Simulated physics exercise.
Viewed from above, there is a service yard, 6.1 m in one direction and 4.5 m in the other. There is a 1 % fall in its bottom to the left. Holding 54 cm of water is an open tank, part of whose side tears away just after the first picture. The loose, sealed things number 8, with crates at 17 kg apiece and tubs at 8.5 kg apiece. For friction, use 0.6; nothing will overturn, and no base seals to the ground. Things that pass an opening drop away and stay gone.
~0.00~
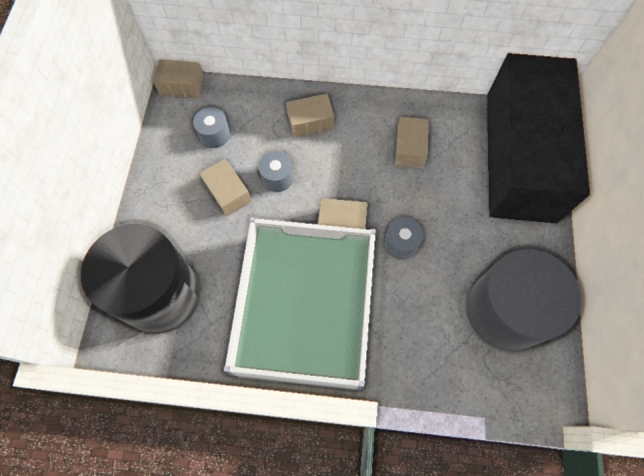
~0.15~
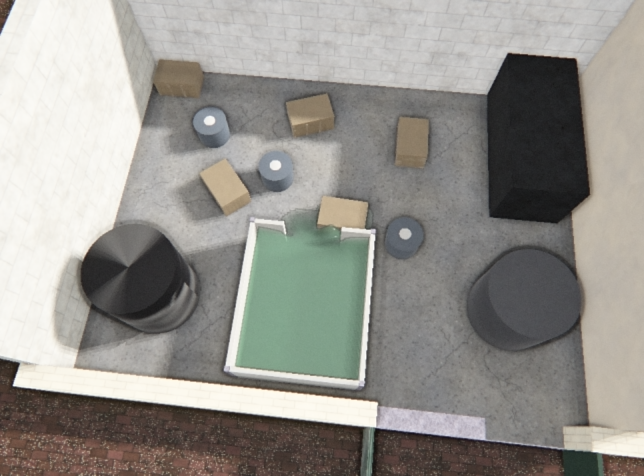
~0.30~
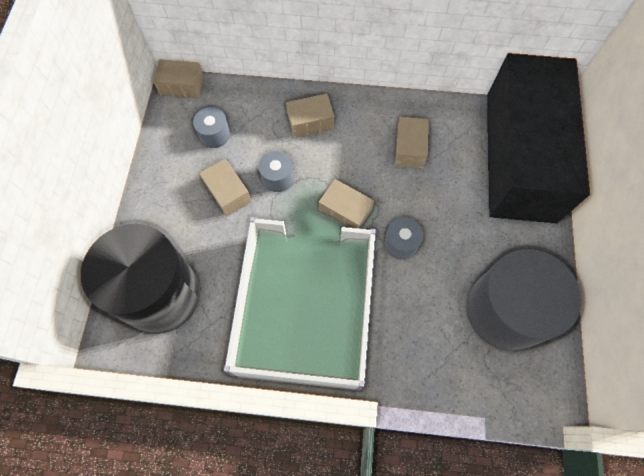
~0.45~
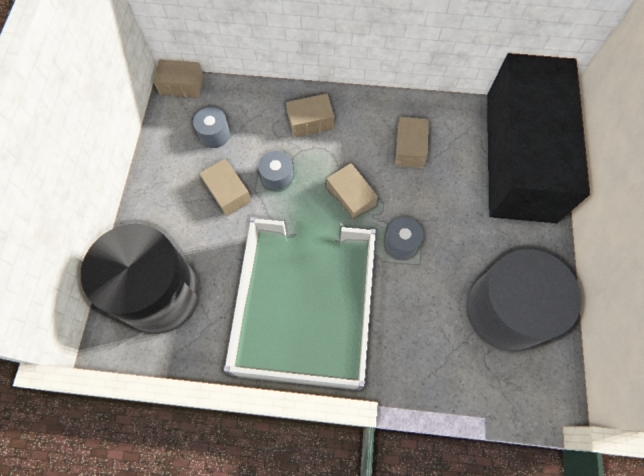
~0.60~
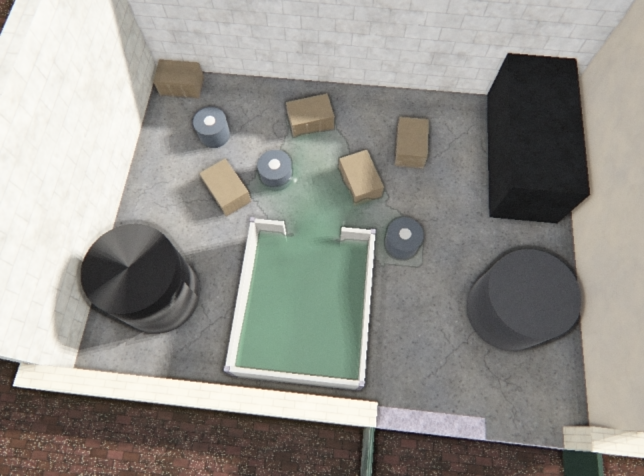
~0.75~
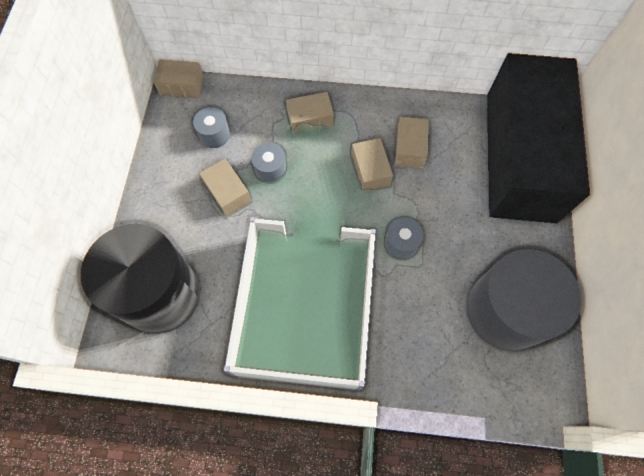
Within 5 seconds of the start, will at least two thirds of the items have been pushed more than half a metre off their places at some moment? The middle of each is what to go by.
Yes.
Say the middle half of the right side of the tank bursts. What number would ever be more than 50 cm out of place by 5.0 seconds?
Then it comes to 0.
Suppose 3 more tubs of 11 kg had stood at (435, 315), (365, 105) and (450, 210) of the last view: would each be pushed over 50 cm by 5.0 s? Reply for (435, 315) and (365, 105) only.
Outcome: Stays within first, breaks the threshold second.
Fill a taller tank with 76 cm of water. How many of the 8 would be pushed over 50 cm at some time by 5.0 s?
Then 7 of them.
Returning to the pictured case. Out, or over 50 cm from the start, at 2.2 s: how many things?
4 in all.
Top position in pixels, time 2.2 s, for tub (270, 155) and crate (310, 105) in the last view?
They should sit about (208, 66) and (295, 72) in the last view.
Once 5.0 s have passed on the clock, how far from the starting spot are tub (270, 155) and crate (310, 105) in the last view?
Going in order, that's 200 cm for one and 200 cm for the other.
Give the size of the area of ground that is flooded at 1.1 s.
I'd put it close to 8.0 m2.
After 1.1 s 2 of 8 are over 50 cm from their spots; 0 afloat.
After 2.2 s 4 of 8 are over 50 cm from their spots; 3 afloat.
After 3.5 s 5 of 8 are over 50 cm from their spots; 6 afloat.
After 5.0 s 6 of 8 are over 50 cm from their spots, and 6 have been at some point; 4 afloat.
